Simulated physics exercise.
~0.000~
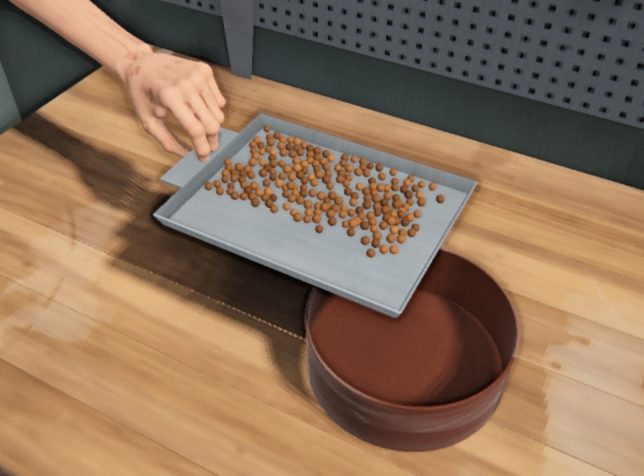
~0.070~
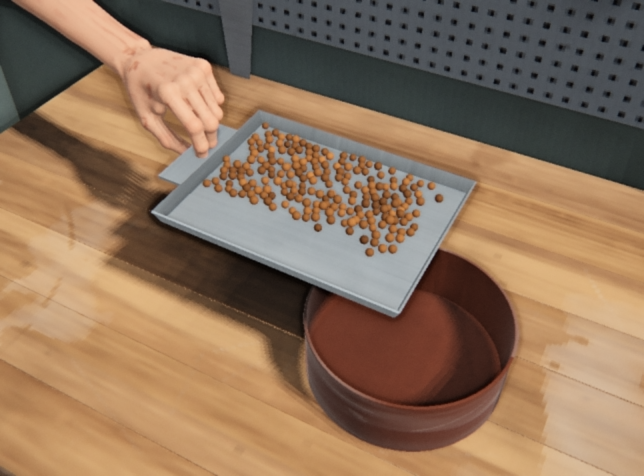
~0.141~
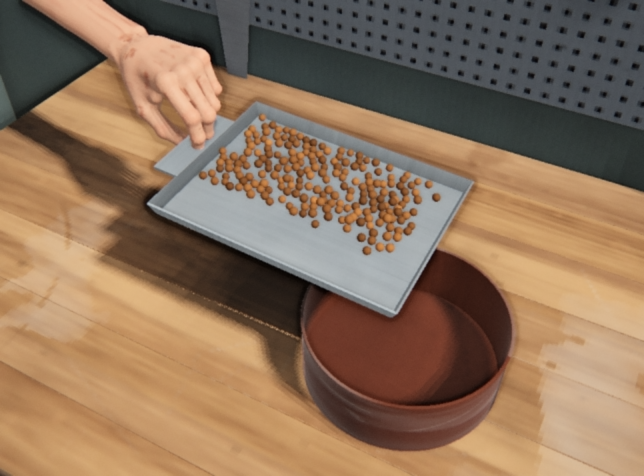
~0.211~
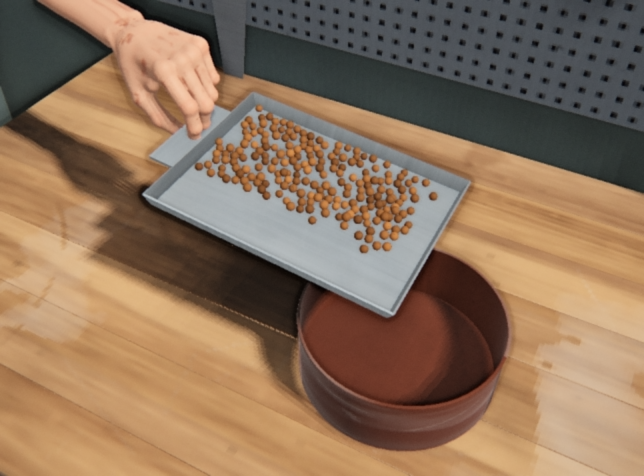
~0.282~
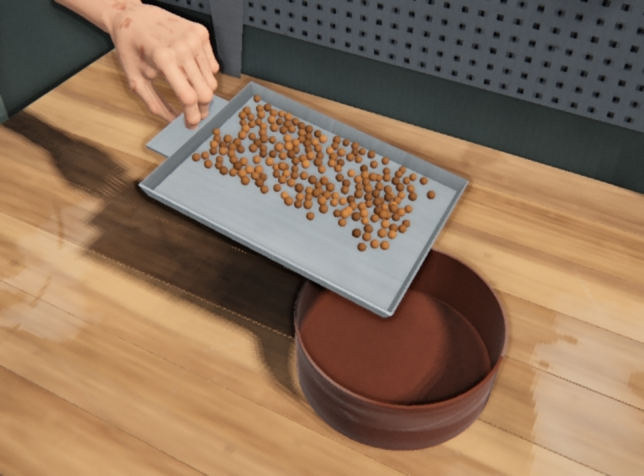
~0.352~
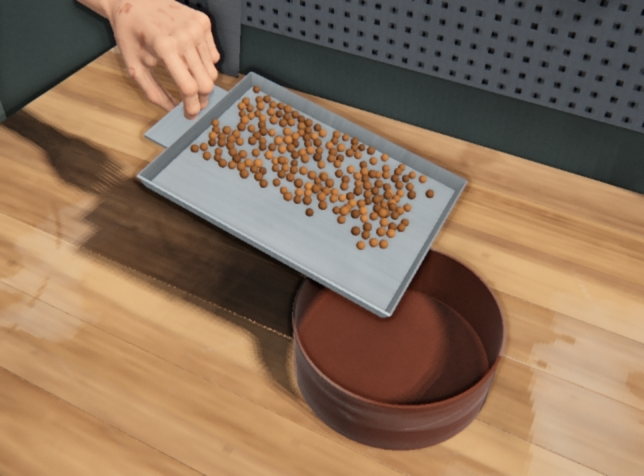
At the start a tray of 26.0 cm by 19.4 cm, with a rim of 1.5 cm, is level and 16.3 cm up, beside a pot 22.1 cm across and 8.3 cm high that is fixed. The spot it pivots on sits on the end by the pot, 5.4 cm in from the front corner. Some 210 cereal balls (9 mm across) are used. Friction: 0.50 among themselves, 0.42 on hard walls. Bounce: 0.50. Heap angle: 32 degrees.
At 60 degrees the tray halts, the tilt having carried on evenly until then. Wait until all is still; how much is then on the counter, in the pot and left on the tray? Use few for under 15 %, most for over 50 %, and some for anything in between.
Counter: Few, pot: Few, tray: Most.
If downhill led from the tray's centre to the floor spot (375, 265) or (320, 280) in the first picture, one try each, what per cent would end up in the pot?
First try: About 5 percent; second try: About 5 percent.
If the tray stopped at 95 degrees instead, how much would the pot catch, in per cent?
It would land at about 85 percent.
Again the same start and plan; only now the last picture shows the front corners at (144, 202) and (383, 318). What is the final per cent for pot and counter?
You'd end with pot at 10 and counter at 0.
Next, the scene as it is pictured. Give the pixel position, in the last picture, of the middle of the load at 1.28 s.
Approximately (409, 208) in the last view.
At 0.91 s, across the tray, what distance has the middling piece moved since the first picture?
It has moved some 9 cm from its start.
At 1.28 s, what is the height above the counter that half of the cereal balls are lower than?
Roughly 20 cm above the counter.
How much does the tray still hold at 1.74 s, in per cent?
Roughly 100 percent of the load, I'd say.
After 0.91 s, tilt 35 degrees; the tray holds 100 %, the pot 0 %.
Then, at 1.28 s, tilt 50 degrees; the tray holds 100 %, the pot 0 %.
After 1.74 s, tilt 60 degrees; the tray holds 100 %, the pot 0 %.
At rest (2.1 s), counter 0 %, pot 0 %, tray 100 %.
